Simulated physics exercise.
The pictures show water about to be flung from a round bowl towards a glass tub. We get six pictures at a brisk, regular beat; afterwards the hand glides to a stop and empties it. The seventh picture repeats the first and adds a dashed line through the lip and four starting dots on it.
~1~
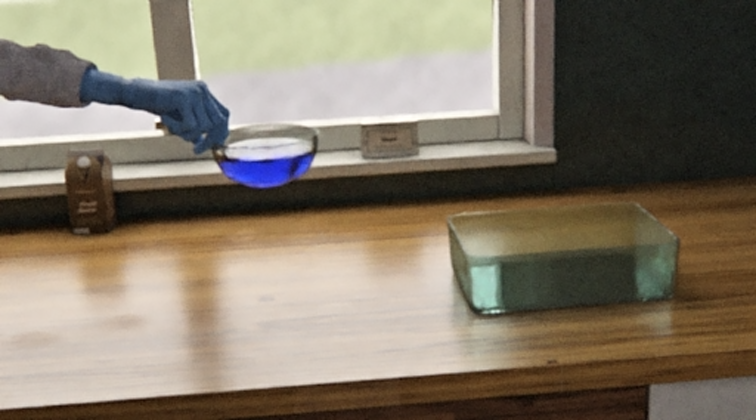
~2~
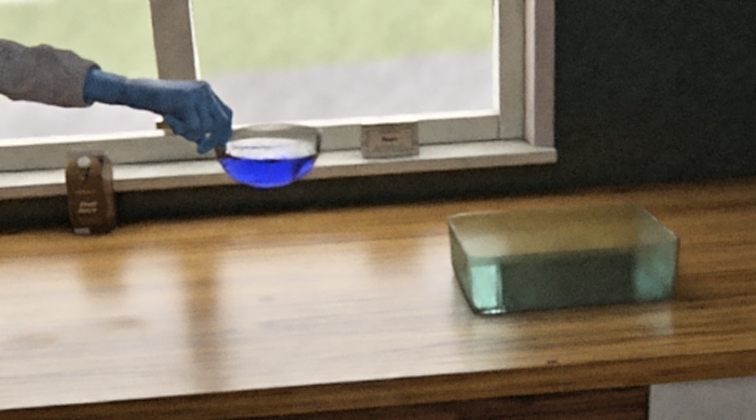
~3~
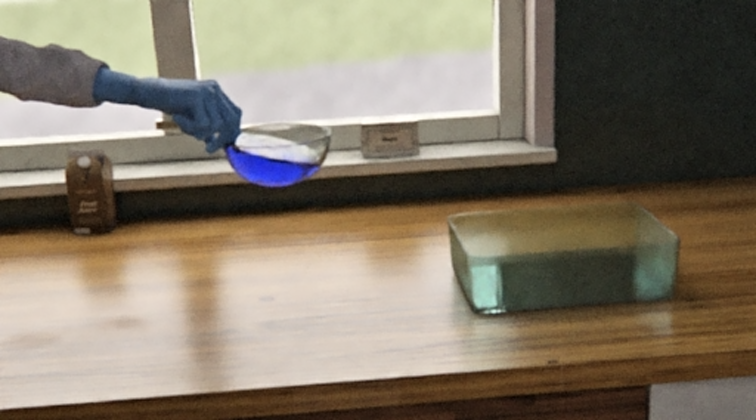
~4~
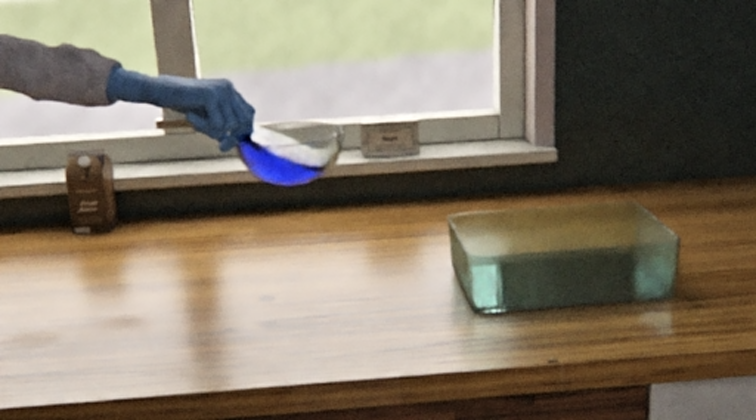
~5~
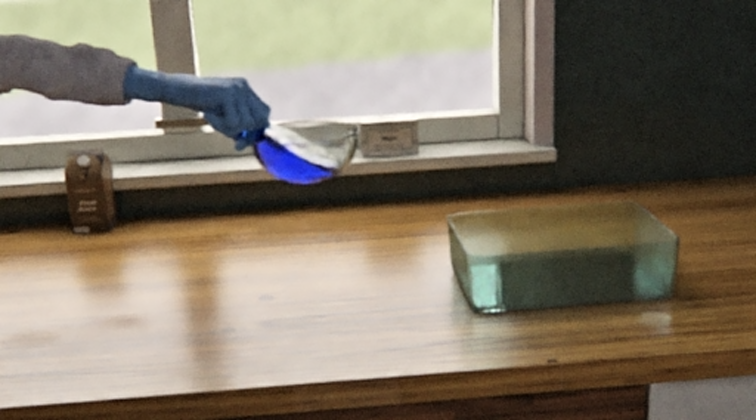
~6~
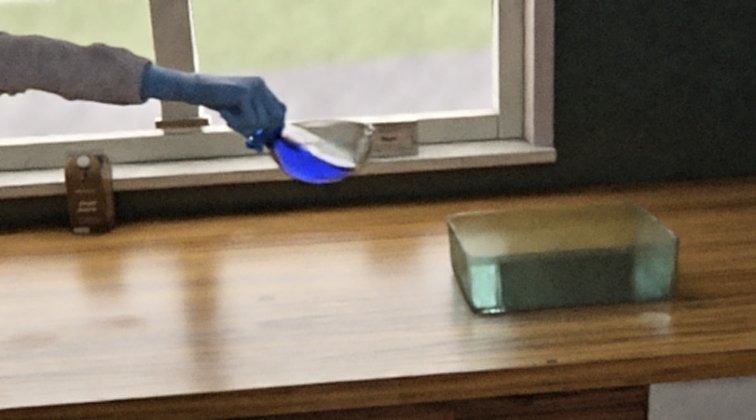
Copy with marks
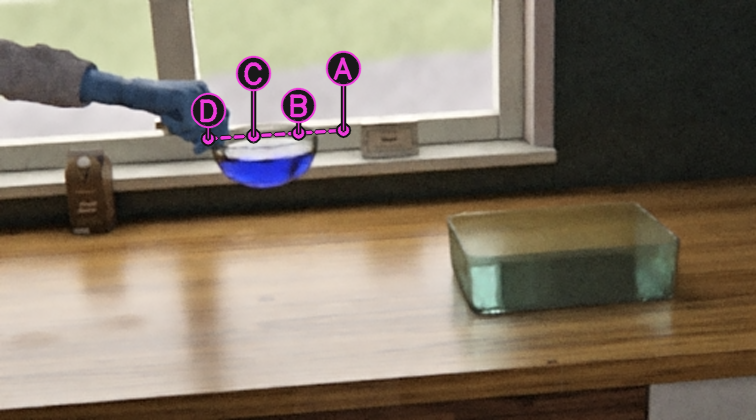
The video shows a blue-gloved hand holding a round glass bowl of blue liquid by a window, then moving it rightward above a wooden counter with a glass tub, while the liquid slopes up toward the hand's side.
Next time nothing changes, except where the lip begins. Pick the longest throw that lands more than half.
A will do.
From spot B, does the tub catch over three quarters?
No, it does not.
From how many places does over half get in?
One of them.
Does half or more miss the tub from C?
Yes, that goes wrong.
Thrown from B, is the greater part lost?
Yes, it does.
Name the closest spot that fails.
B it is.
On the marked copy, A at (343, 130); B at (298, 133); C at (253, 135); D at (208, 138).
Choosing A, about 63 % lands in the tub, 28 % falls short and 9 % goes beside or beyond.
Choosing B, about 36 % lands in the tub, 57 % falls short and 7 % goes beside or beyond.
Choosing C, about 14 % lands in the tub, 84 % falls short.
Choosing D, about 0 % lands in the tub, 100 % falls short.
